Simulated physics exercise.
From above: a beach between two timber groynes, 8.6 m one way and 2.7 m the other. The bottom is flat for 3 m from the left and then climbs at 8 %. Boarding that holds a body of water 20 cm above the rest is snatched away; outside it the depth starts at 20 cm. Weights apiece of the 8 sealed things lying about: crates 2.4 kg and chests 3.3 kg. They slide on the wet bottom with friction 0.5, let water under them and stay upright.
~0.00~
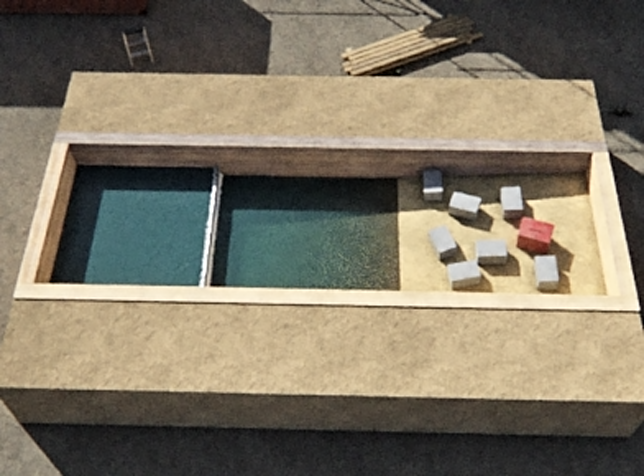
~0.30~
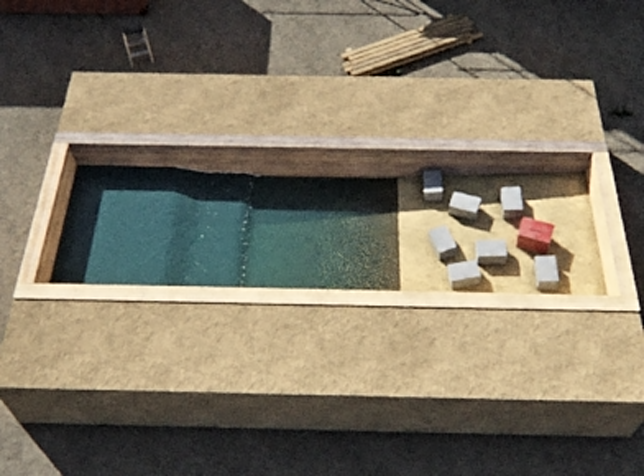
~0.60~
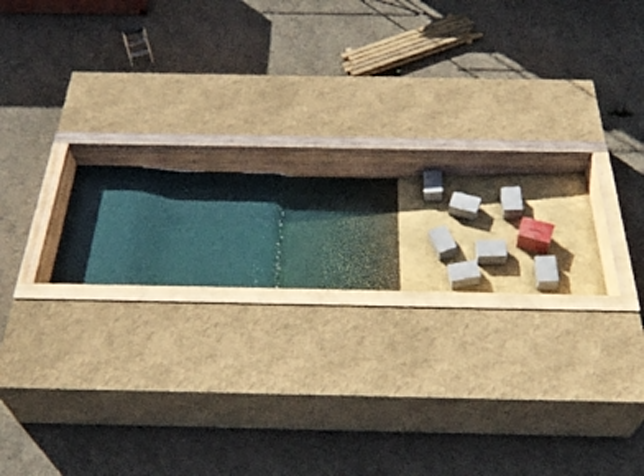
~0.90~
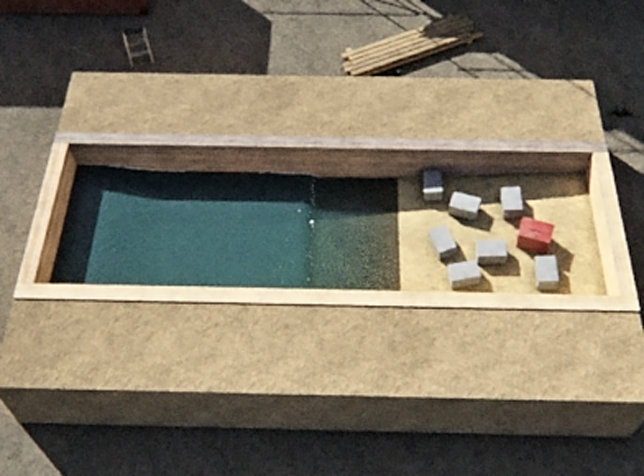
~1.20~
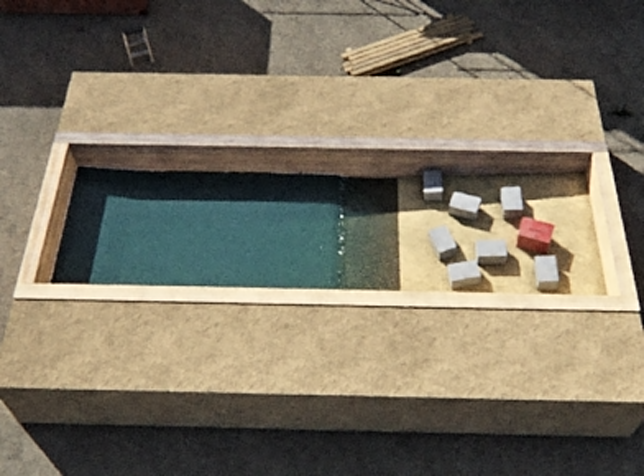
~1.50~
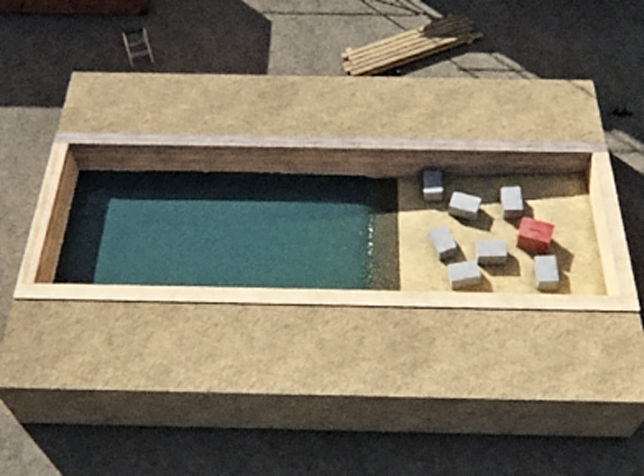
Water surges rightward in a low foaming line across a long timber-edged basin, seen from above by a camera that stays still, after the white board dividing the pool at left disappears. Blue-green water fills the left and middle, while pale grey blocks and one red block sit on sand at right. The line nears the sand's edge, and the blocks stay motionless.
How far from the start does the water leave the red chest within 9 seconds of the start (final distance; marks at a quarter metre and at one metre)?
The red chest ends far away.
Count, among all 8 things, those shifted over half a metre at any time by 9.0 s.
8 of them.
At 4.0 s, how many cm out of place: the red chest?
Roughly 5 cm by then.
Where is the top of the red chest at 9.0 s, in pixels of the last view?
Around (348, 232).
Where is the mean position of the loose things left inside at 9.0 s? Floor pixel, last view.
At about (386, 235).
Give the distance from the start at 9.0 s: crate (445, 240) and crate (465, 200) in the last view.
In that order: 200 cm, 250 cm.
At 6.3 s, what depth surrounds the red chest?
Roughly 4 cm.
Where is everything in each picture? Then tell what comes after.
In the first picture, the red chest at (538, 230), on the bottom; 14.4 m2 under water; 0 of 8 have shifted.
In the second picture, the red chest at (538, 230) rests on the ground; water covers 14.4 m2; 0 of 8 have shifted.
In the third picture, the red chest at (538, 230), on the bottom; water covers 14.4 m2; 0 of 8 have shifted.
In the fourth picture, the red chest at (538, 230) rests on the ground; water covers 14.4 m2; 0 of 8 have shifted.
In the fifth picture, the red chest at (538, 230) rests on the ground; 14.4 m2 under water; 0 of 8 have shifted.
In the sixth picture, the red chest at (538, 230) rests on the ground; water covers 14.4 m2; 0 of 8 have shifted.
After 2.1 s the red chest is near (538, 230), 0.0 m from its start, aground; 0 afloat.
After 4.0 s the red chest is near (541, 230), 0.0 m from its start, aground; 6 afloat.
After 6.3 s the red chest is near (531, 227), 0.1 m from its start, afloat; 8 afloat.
After 9.0 s the red chest is near (348, 232), 3.0 m from its start, afloat; 4 afloat.
